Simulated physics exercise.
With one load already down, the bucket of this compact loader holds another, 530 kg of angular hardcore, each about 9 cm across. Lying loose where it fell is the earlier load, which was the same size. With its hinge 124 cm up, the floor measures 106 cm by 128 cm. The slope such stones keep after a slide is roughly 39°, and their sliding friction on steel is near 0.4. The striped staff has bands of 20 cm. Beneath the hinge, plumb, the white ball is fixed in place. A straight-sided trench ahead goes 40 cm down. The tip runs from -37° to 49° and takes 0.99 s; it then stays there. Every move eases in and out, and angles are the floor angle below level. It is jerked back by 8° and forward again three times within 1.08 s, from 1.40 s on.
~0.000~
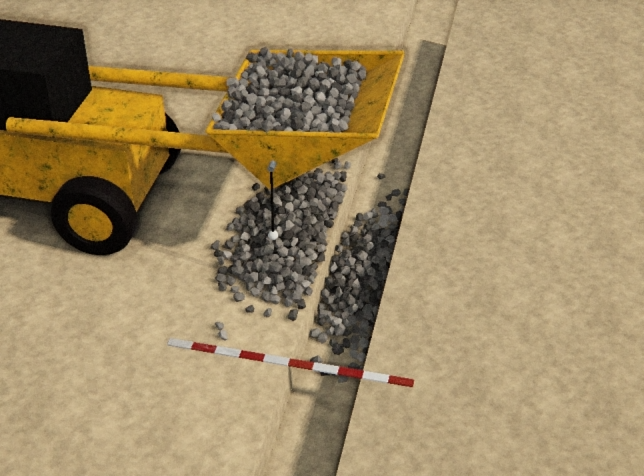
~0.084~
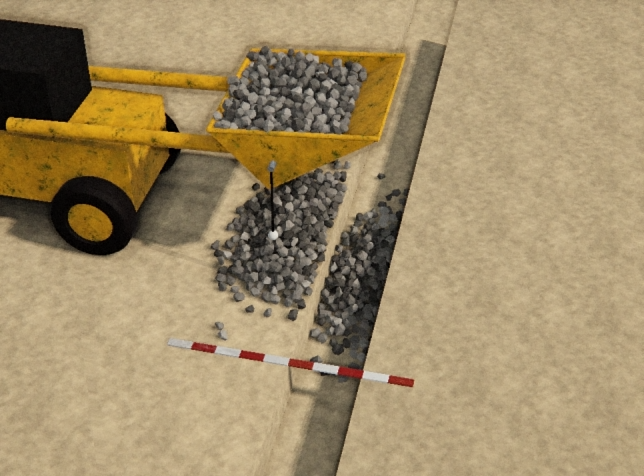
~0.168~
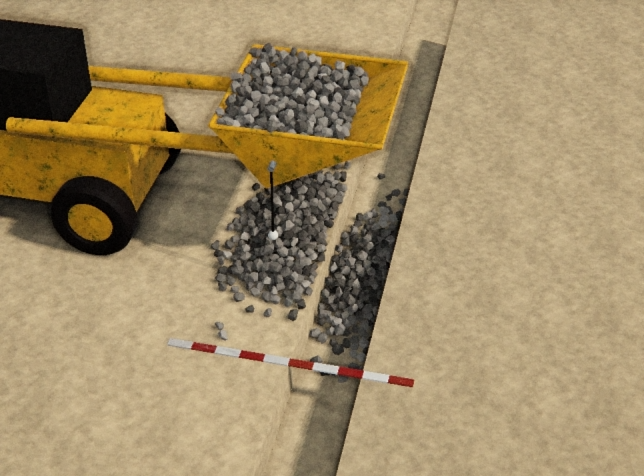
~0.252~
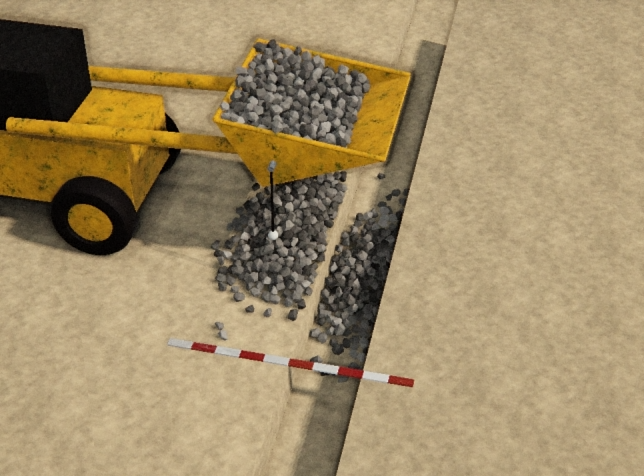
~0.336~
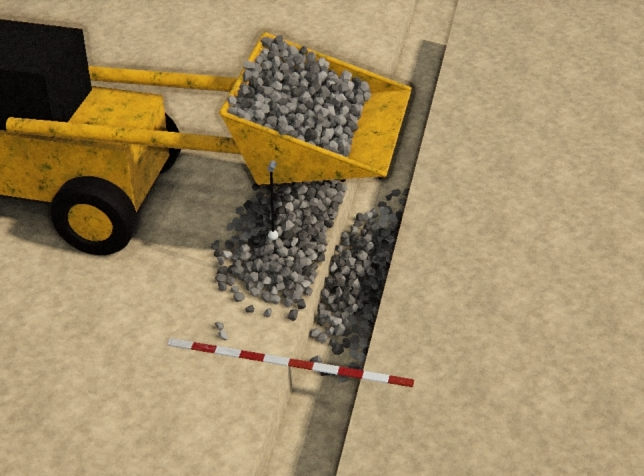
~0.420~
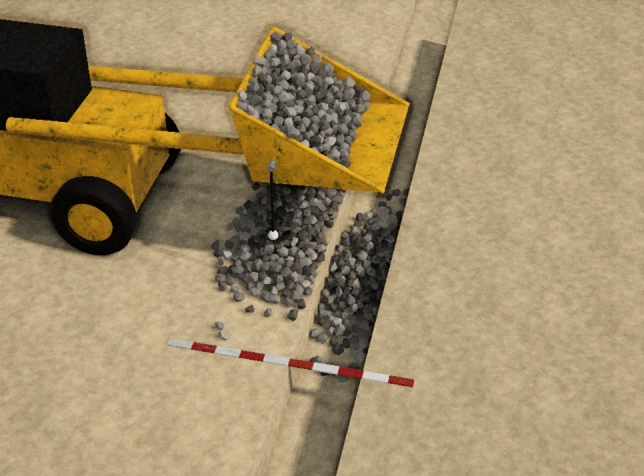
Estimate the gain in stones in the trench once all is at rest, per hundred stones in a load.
73 per hundred.
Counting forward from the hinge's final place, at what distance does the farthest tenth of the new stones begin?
Around 130 cm ahead of it.
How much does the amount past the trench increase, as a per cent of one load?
Roughly 25 percent of a load.
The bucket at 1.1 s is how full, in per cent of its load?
It holds some 65 per cent.
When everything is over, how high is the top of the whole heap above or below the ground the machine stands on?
Around 32 centimetres above that ground.
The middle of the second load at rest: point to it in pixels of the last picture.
Roughly at pixel (378, 258).
After 0.7 s the floor is at 35°; in per cent of one load, 100 in the bucket, 65 short of the trench, 35 in the trench; the foremost stones are at (385, 288).
After 1.1 s the floor is at 49°; in per cent of one load, 66 in the bucket, 65 short of the trench, 69 in the trench; the foremost stones are at (385, 288).
After 2.9 s the floor is at 49°; in per cent of one load, 0 in the bucket, 65 short of the trench, 108 in the trench, 27 past the trench; the foremost stones are at (507, 259).
After 5.8 s the floor is at 49°; in per cent of one load, 0 in the bucket, 65 short of the trench, 108 in the trench, 27 past the trench; the foremost stones are at (507, 259). Net gain in the trench, 73.
